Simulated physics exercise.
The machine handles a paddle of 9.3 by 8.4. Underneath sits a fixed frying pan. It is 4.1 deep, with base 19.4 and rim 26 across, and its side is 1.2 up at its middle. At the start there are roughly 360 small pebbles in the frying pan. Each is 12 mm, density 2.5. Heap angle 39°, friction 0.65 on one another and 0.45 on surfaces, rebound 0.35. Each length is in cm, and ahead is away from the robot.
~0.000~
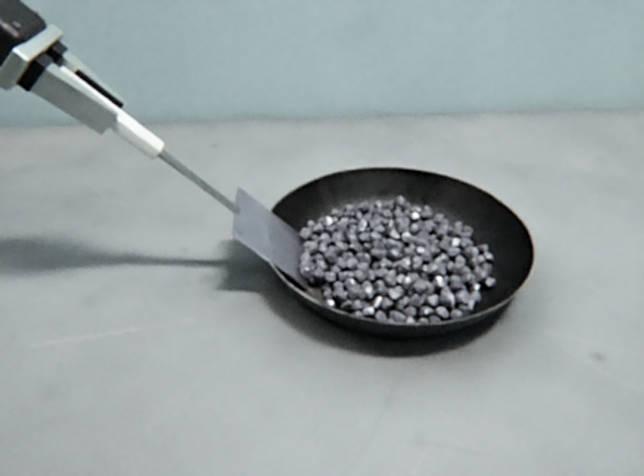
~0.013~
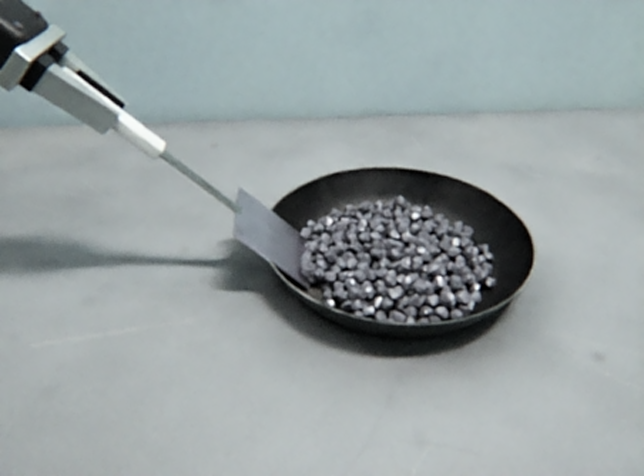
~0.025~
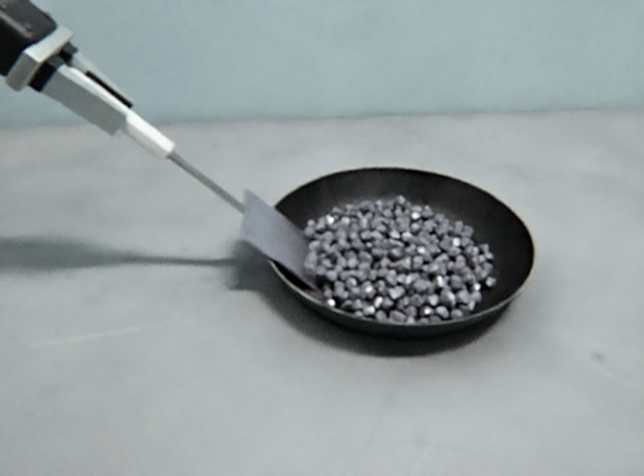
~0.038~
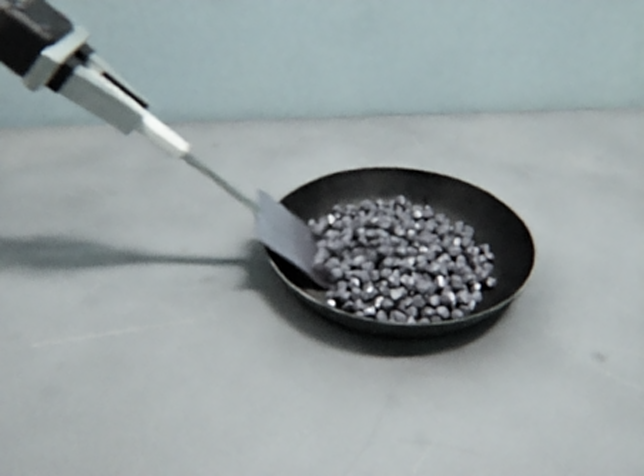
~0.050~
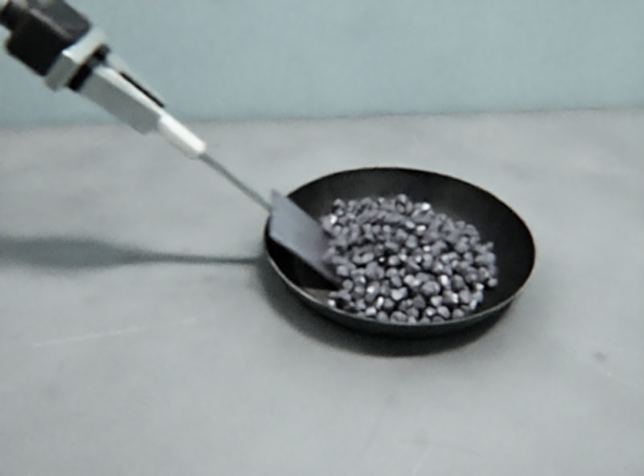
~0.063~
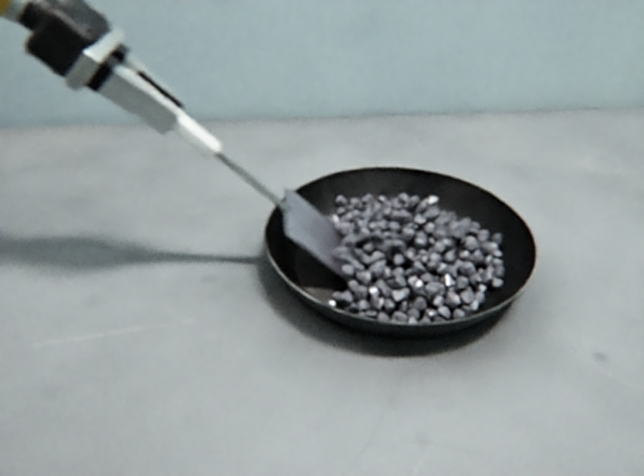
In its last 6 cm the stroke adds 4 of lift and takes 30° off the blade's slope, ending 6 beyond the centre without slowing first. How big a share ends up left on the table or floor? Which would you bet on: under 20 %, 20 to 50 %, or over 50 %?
I would bet on under 20 %.
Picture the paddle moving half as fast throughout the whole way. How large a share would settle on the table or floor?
About 0 %.
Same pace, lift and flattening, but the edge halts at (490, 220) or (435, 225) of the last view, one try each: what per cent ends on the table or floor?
First try roughly 25 percent, second roughly 10 percent.
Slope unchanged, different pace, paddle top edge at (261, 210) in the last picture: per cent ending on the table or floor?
Estimate: Close to 0 %.
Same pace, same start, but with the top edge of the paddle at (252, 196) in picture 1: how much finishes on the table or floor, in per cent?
I'd estimate around 10 per cent.
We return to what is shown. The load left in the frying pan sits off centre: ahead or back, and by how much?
I'd say close to 5.0 cm toward the front.
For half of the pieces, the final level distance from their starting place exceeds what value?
5 cm.
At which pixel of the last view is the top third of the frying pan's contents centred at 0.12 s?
It is centred close to (442, 231).
By 0.09 s, sloping 46°, highest piece 7 above the table; 363 in the frying pan.
By 0.12 s, sloping 35°, highest piece 8 above the table; 363 in the frying pan.
By 0.34 s, sloping 16°, highest piece 5 above the table; 320 in the frying pan, 41 on the table or floor, 2 on the blade or in flight.
By 1.39 s, sloping 16°, highest piece 5 above the table; 320 in the frying pan, 43 on the table or floor.
Final count, 320 in the frying pan, 43 on the table or floor. That is 12 % on the table or floor.
